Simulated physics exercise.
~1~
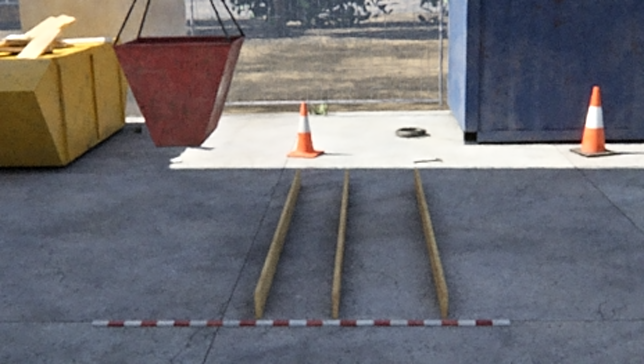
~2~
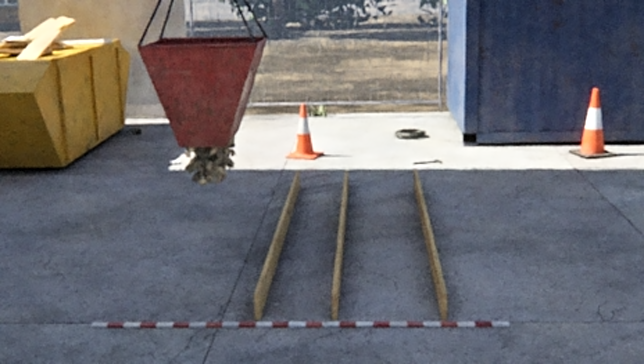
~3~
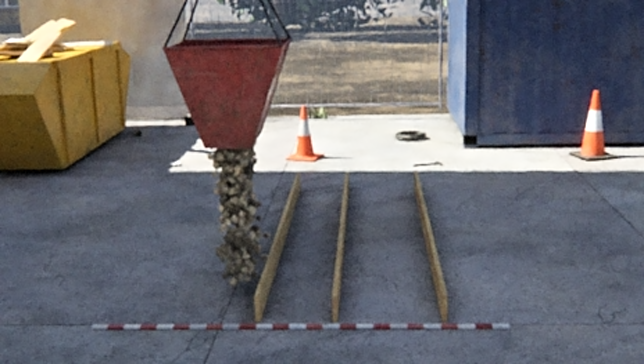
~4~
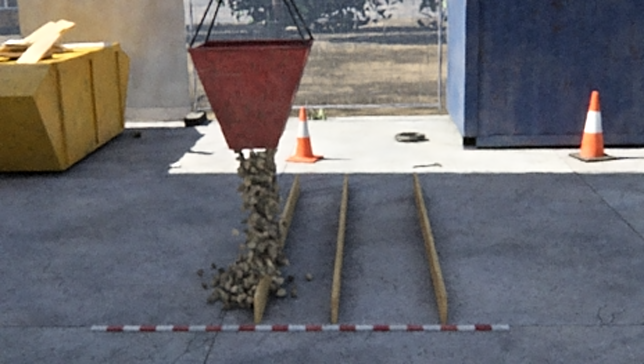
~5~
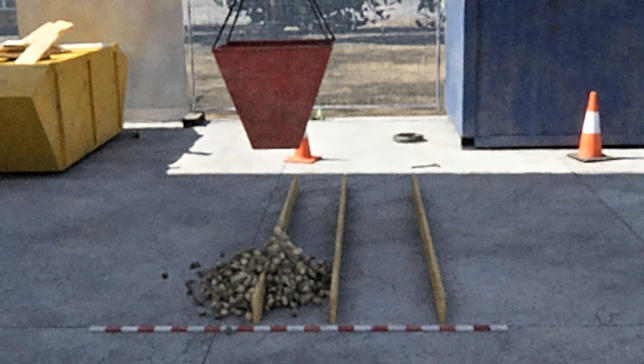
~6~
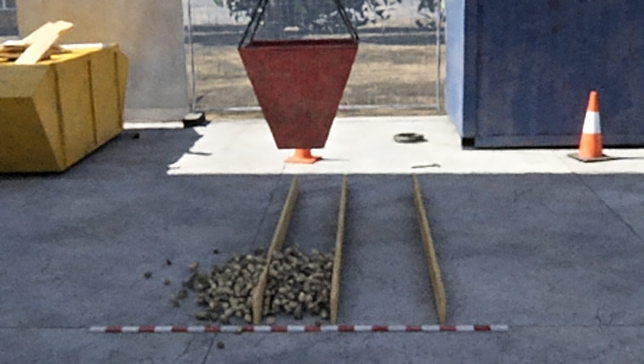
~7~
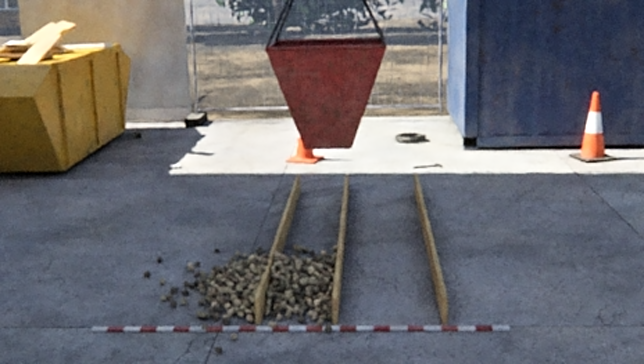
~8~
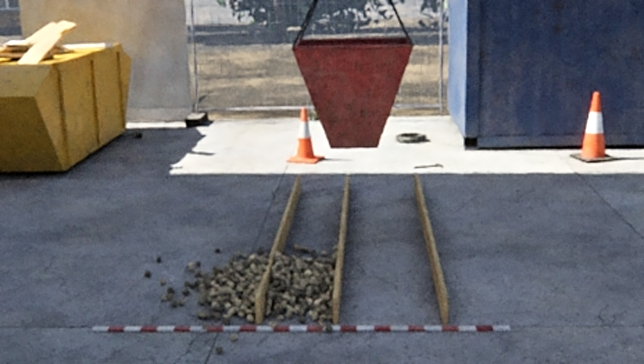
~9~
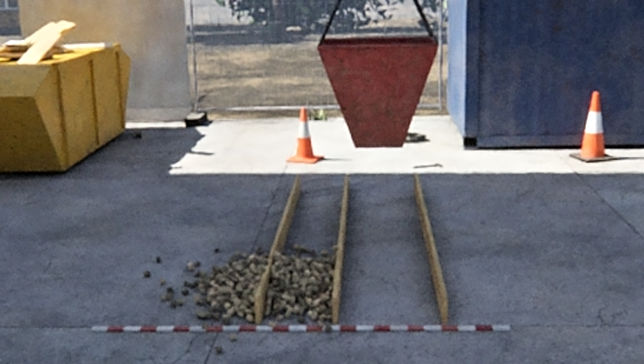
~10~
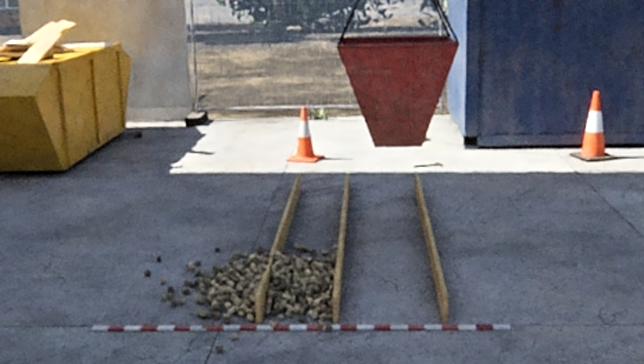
A large blue container stands at the right of a sunlit and shaded concrete yard, seen from the front and slightly above, with a yellow skip of planks at the left, two orange cones, three wooden boards and a red-and-white striped staff. A red crane skip hangs at the upper left and travels right. Stones begin pouring from its bottom, dropping in a column to the ground and onto the left board. The skip empties and keeps moving right, while the stones settle in a low heap, about half left of the boards and half in the left bay, leaving the right bay empty.
